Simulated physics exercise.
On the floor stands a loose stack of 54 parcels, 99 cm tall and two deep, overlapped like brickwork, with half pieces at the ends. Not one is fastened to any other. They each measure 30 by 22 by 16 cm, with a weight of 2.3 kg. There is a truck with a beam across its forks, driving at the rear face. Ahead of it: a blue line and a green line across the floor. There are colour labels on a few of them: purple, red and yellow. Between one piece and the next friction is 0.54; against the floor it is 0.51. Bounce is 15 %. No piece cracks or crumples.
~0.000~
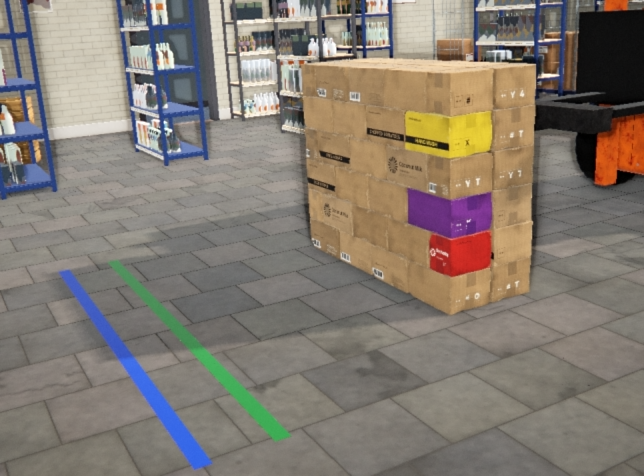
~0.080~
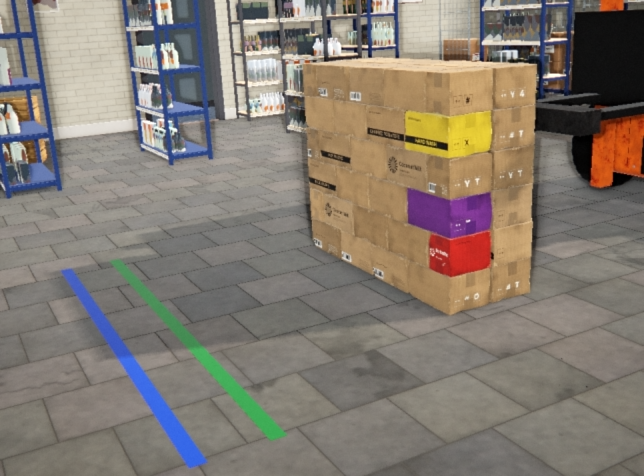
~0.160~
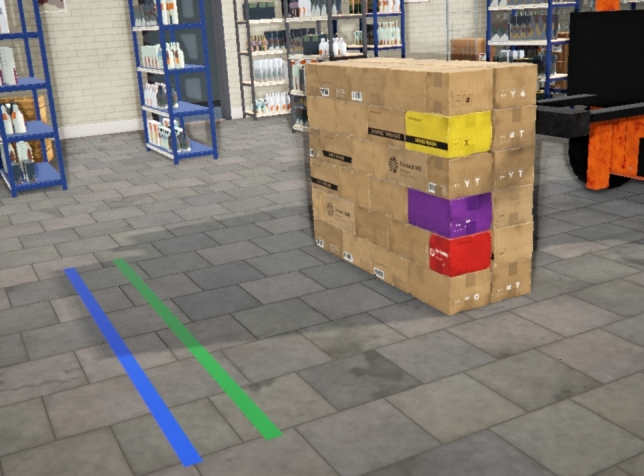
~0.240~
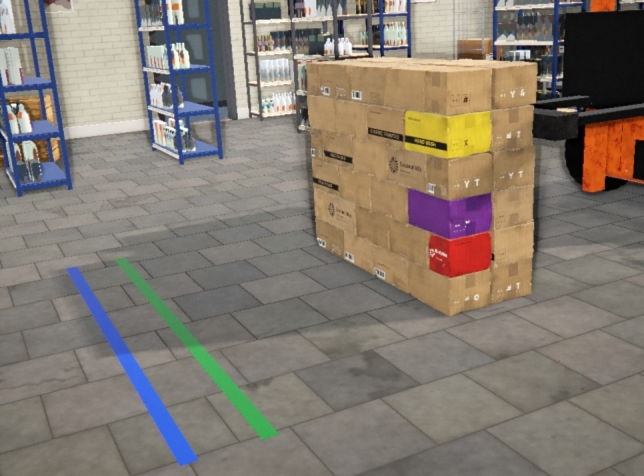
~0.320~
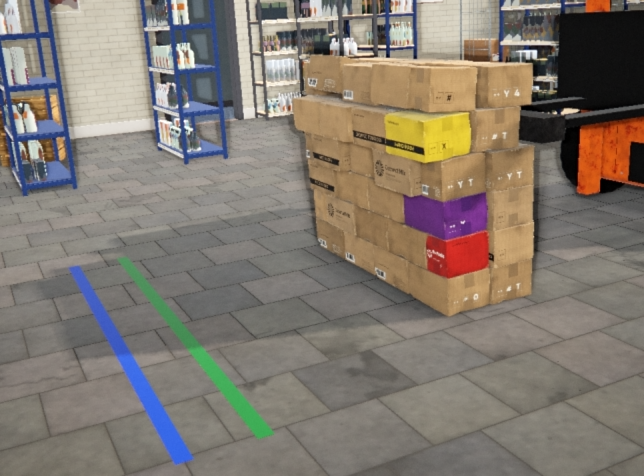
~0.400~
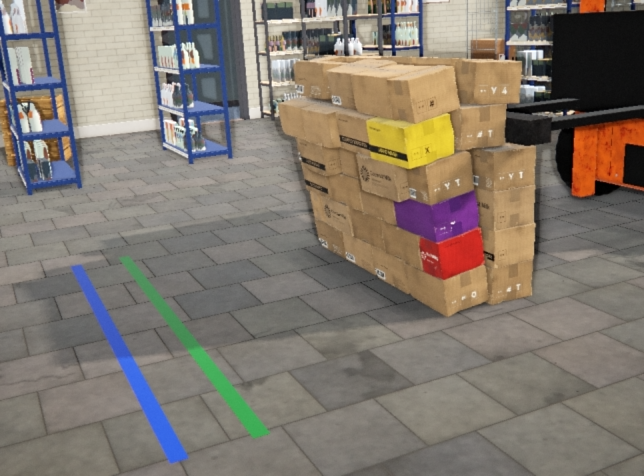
In a warehouse with shelves along the back wall, a stack of brown boxes with yellow, purple and red ones stands near blue and green floor lines as a vehicle's beam nears from behind. The upper rows then shift left, the yellow box sliding with them, and boxes lower down skew and tilt.
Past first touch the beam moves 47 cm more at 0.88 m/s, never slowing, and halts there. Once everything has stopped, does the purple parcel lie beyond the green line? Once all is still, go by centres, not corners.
No.
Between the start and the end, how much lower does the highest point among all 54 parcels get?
I make it close to 35 cm.
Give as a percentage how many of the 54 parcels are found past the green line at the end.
It works out at roughly 15 per cent.
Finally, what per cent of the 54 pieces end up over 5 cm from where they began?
Fraction: 70 %.
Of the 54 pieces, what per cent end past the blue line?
5 per cent.
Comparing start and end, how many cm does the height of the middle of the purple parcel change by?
30 cm lower.
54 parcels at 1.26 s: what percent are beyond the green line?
15 %.
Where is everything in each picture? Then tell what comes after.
In the first frame (we follow the side turned to the camera; the camera moves round a little), beam (601, 121) 19 cm from the stack; blue line, near end, (166, 413); green line, near end, (238, 391); purple parcel (428, 213); red parcel (472, 254); yellow parcel (426, 134); no piece has moved.
Beam (589, 123) 12 cm from the stack; purple parcel (428, 213), in the second frame.
Beam (578, 125) 53 mm from the stack; purple parcel (428, 213), in the third frame.
Beam (565, 127) 18 mm in; purple parcel (428, 213); 4 stirred so far, in the fourth frame.
Beam (552, 130) 9 cm in; purple parcel (423, 214) displaced 21 mm; yellow parcel (403, 138) displaced 10 cm; steepest lean 14°, the parcel at (322, 73); 30 stirred so far, in the fifth frame.
Beam (538, 132) 16 cm in; blue line, near end, (151, 407); green line, near end, (225, 388); purple parcel (413, 217) tipped 8°; yellow parcel (386, 144) tipped 8°; red parcel (462, 254) tipped 8°; steepest lean 11°, the parcel at (343, 91); 38 stirred so far, in the sixth frame.
Around 0.50 s, none of the 54 parcels past the green line, 38 disturbed; purple parcel tipped 18°; yellow parcel tipped 18°.
Around 0.68 s, none of the 54 parcels past the green line, 37 disturbed; purple parcel tipped 41°; yellow parcel tipped 41°, 16 cm lower.
Around 0.88 s, none of the 54 parcels past the green line, 37 disturbed; purple parcel on its side; red parcel on its side.
Around 1.26 s, 7 of the 54 parcels past the green line; purple parcel upside down; yellow parcel upside down.
Finally (2.2 s), 7 of the 54 parcels past the green line; purple parcel upside down; yellow parcel upside down; red parcel on its side. Seen by the last camera, middles, purple parcel near (300, 307), yellow parcel near (170, 350).
